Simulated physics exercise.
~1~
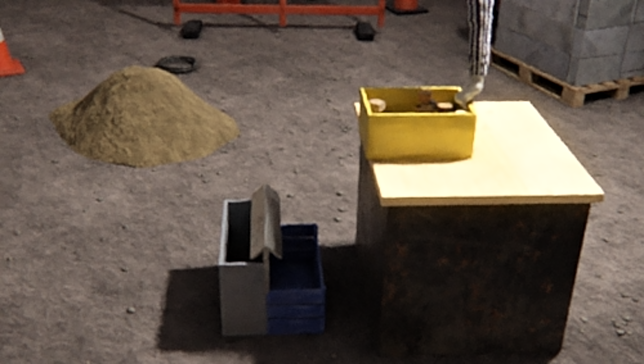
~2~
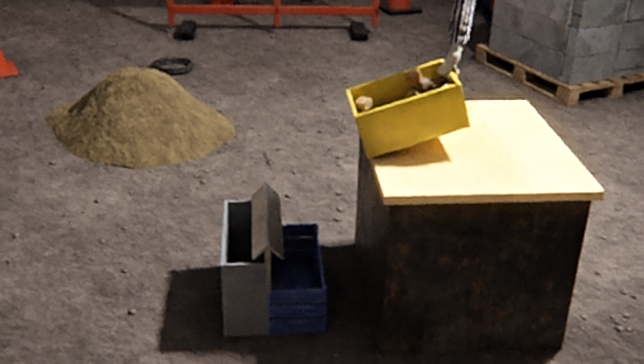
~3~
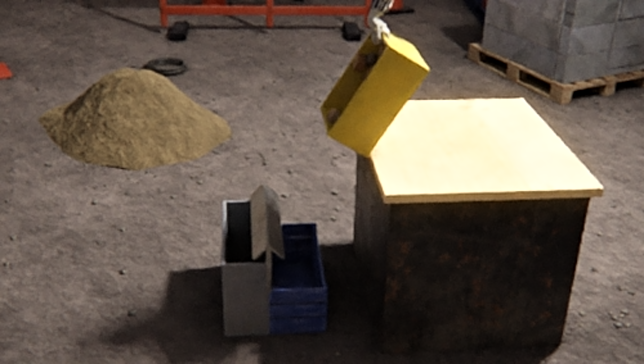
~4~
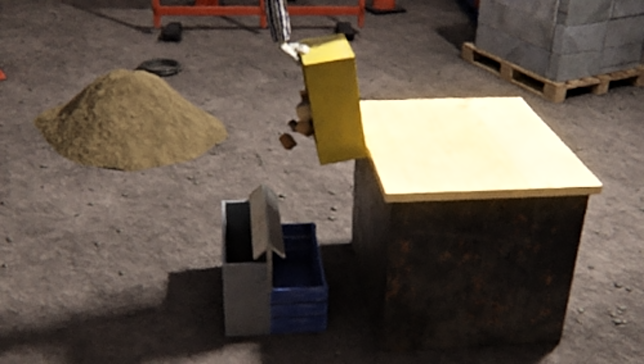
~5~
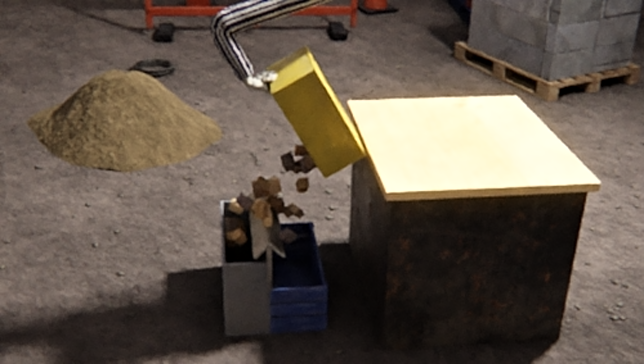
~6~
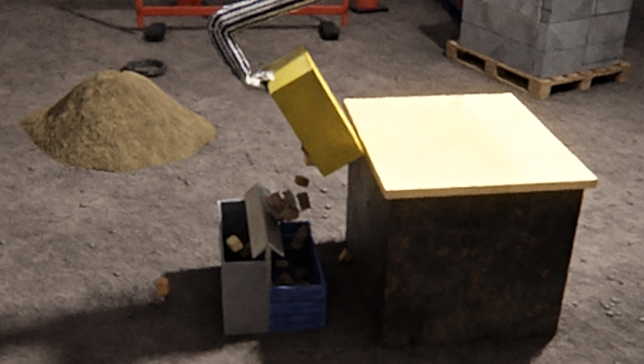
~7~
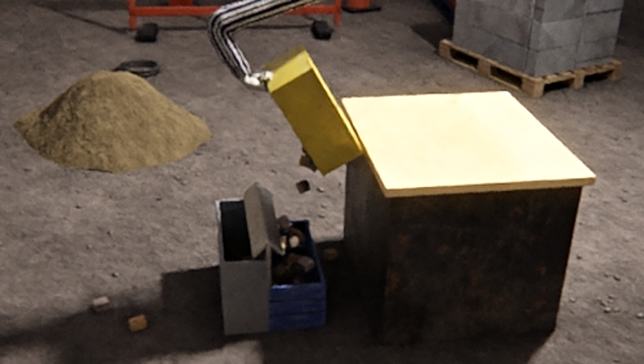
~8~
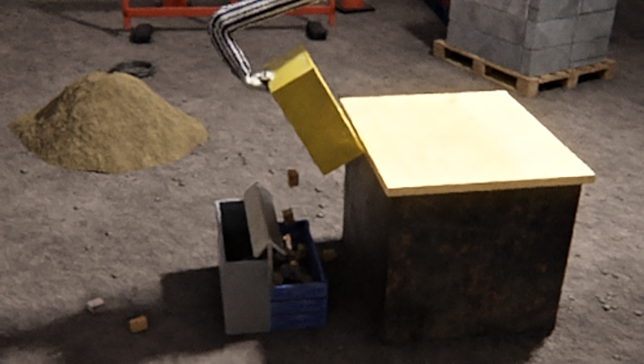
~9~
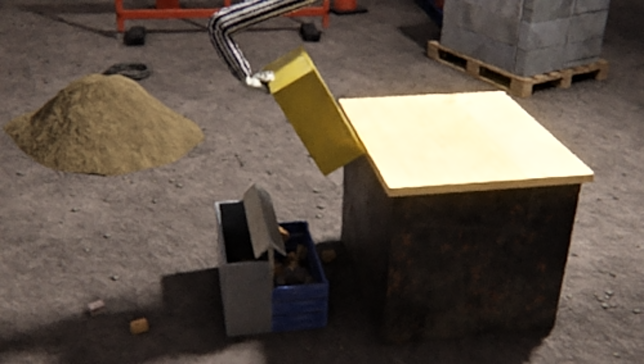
A yellow crate tips off a bench, spilling wooden chunks mostly into two bins below.
